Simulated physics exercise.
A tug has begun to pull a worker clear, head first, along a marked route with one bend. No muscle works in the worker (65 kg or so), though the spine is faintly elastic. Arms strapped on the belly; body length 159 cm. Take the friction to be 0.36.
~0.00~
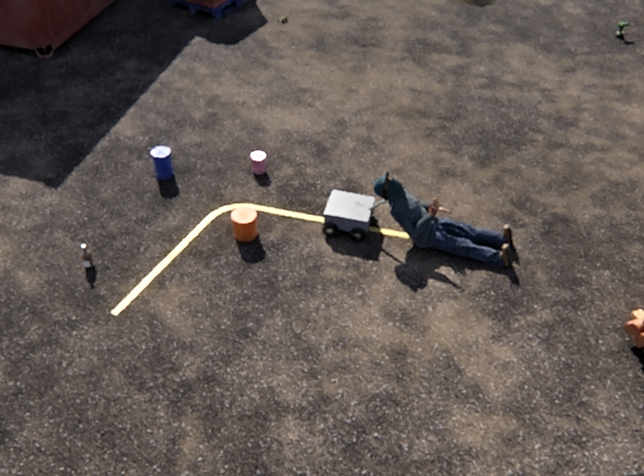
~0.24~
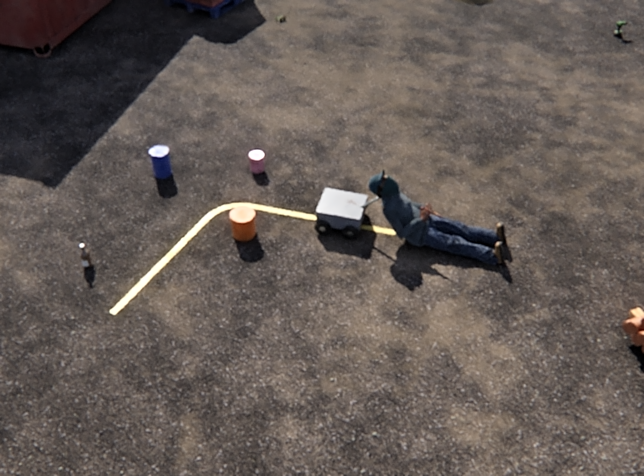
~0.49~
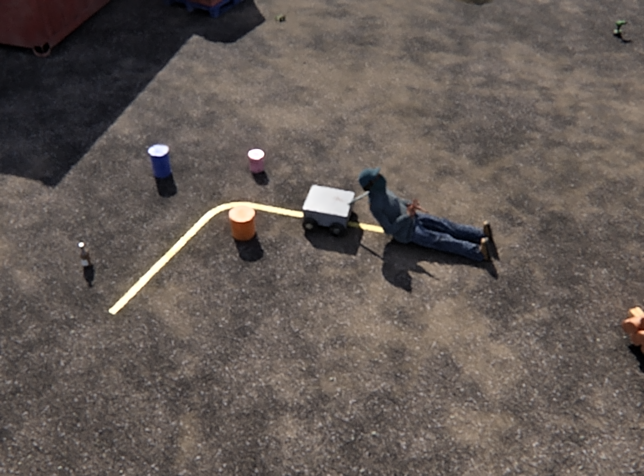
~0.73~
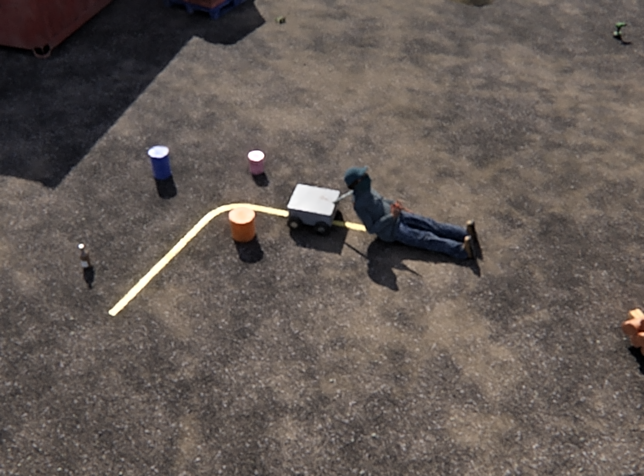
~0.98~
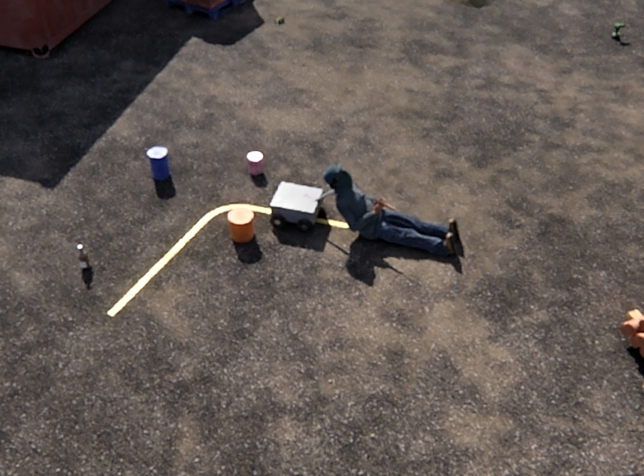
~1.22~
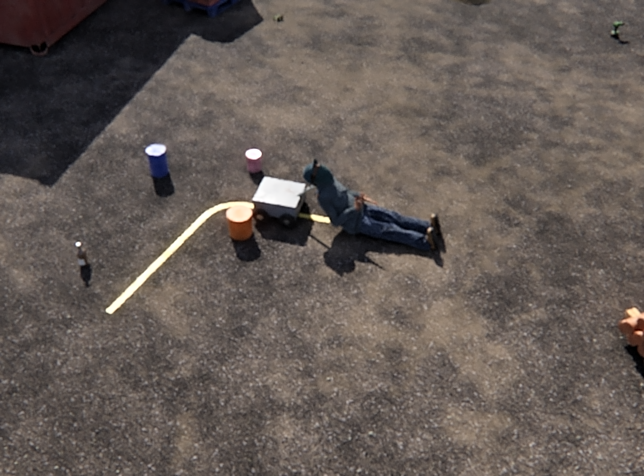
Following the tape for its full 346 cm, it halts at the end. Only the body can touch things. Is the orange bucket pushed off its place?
Yes.
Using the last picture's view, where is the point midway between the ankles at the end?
Around (192, 240).
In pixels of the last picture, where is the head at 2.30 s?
The head should be near (241, 161).
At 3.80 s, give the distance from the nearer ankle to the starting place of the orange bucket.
They are some 40 centimetres apart.
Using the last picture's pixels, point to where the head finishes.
It comes to rest near pixel (82, 276).
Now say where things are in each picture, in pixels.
The first frame shows orange bucket (245, 225), brown bottle (87, 256), pink can (259, 163), end of the tape (114, 314).
The second frame shows orange bucket (243, 224), brown bottle (85, 255), pink can (257, 162); 6 cm covered.
The third frame shows orange bucket (243, 223), brown bottle (85, 255), pink can (256, 162); 19 cm covered.
The fourth frame shows orange bucket (243, 225), brown bottle (84, 256), pink can (256, 163); 35 cm covered.
The fifth frame shows orange bucket (242, 225), brown bottle (83, 257), pink can (255, 164); 51 cm covered.
The sixth frame shows orange bucket (240, 223), brown bottle (82, 254), pink can (254, 161), end of the tape (108, 312); 68 cm covered.
After 2.30 s the orange bucket is where it stood, near (240, 223) in the last picture's view; the brown bottle where it stood; the nearer ankle is 113 cm from that spot.
After 3.00 s the orange bucket is where it stood, near (240, 223) in the last picture's view; the nearer ankle is 77 cm from that spot.
After 3.80 s the orange bucket is 7 cm from where it stood, near (238, 228) in the last picture's view; the brown bottle where it stood; the nearer ankle is 44 cm from that spot.
After 4.60 s the orange bucket is 12 cm from where it stood, near (239, 231) in the last picture's view; the nearer ankle is 9 cm from that spot.
After 5.4 s, orange bucket gets knocked; pink can stays put; blue bin stays put; brown bottle stays put.
